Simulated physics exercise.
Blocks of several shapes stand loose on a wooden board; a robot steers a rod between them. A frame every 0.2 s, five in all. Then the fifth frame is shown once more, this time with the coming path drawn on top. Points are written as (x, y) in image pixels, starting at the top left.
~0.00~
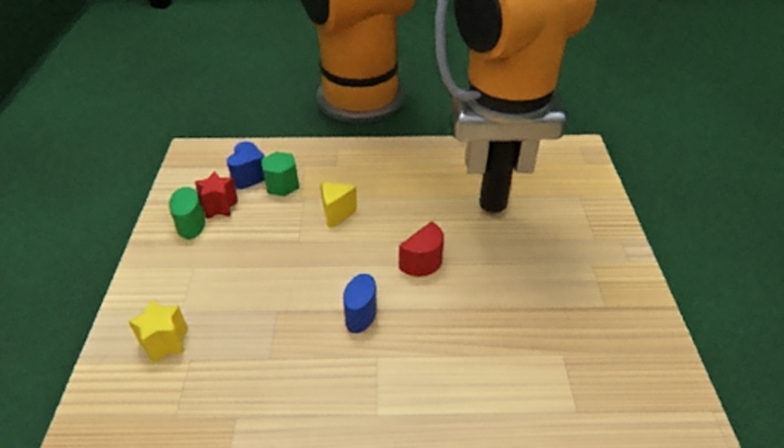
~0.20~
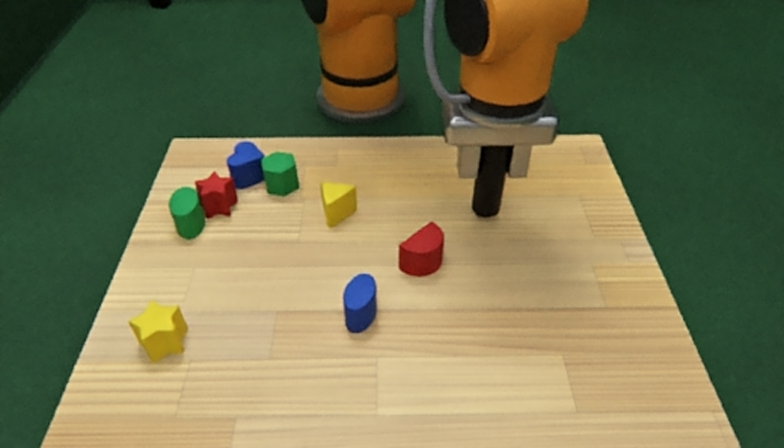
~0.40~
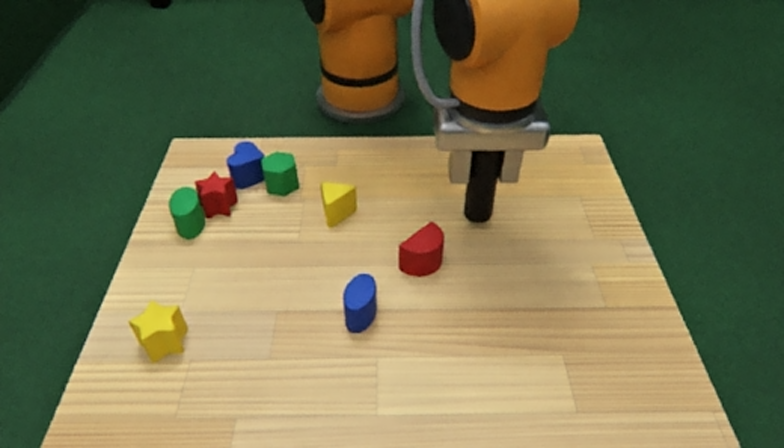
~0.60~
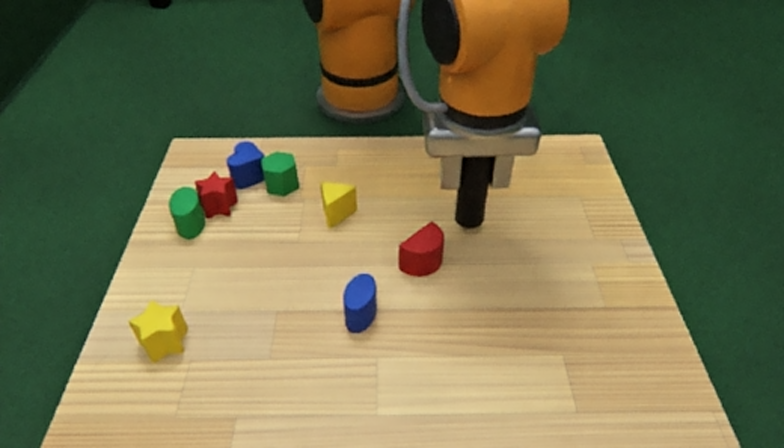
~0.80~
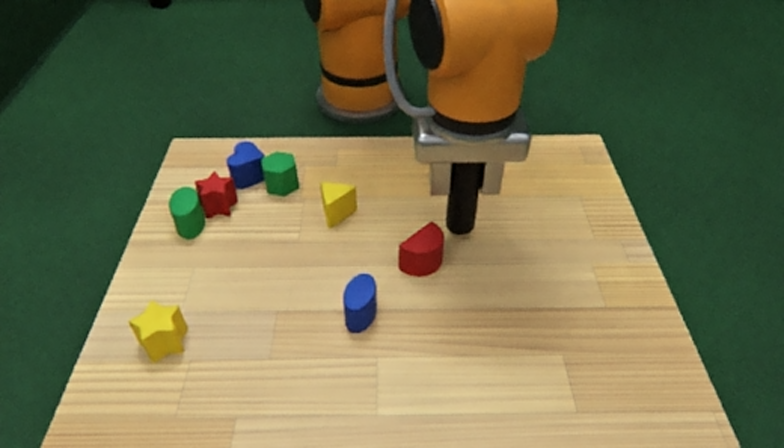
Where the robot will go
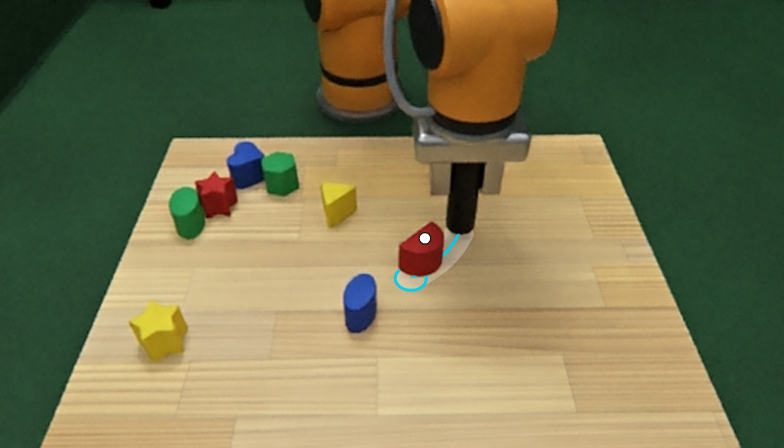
An orange robot arm moved its black rod a short way left and toward the viewer, nearing the red half-round block, while all the colourful blocks on the wooden board stayed still.
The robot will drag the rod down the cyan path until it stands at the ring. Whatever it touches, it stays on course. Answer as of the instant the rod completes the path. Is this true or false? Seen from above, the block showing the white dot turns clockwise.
Verdict: True.
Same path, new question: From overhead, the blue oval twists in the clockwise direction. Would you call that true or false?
False.
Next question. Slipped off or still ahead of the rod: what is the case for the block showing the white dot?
My answer is that the block showing the white dot is still ahead.
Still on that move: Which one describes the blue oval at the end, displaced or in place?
That one moves away.
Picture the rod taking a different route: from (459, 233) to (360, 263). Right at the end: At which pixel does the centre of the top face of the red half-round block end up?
Put as a pixel place, it's (401, 257).
The line goes from (459, 233) through (441, 258) to (411, 278); the dot is on the red half-round block.
The first path, step by step. Halfway along, rod (441, 250); red half-round block (411, 250).
At the end, rod (411, 270); blue oval (349, 295), turned 30° anticlockwise; red half-round block (374, 268), turned 20° clockwise.
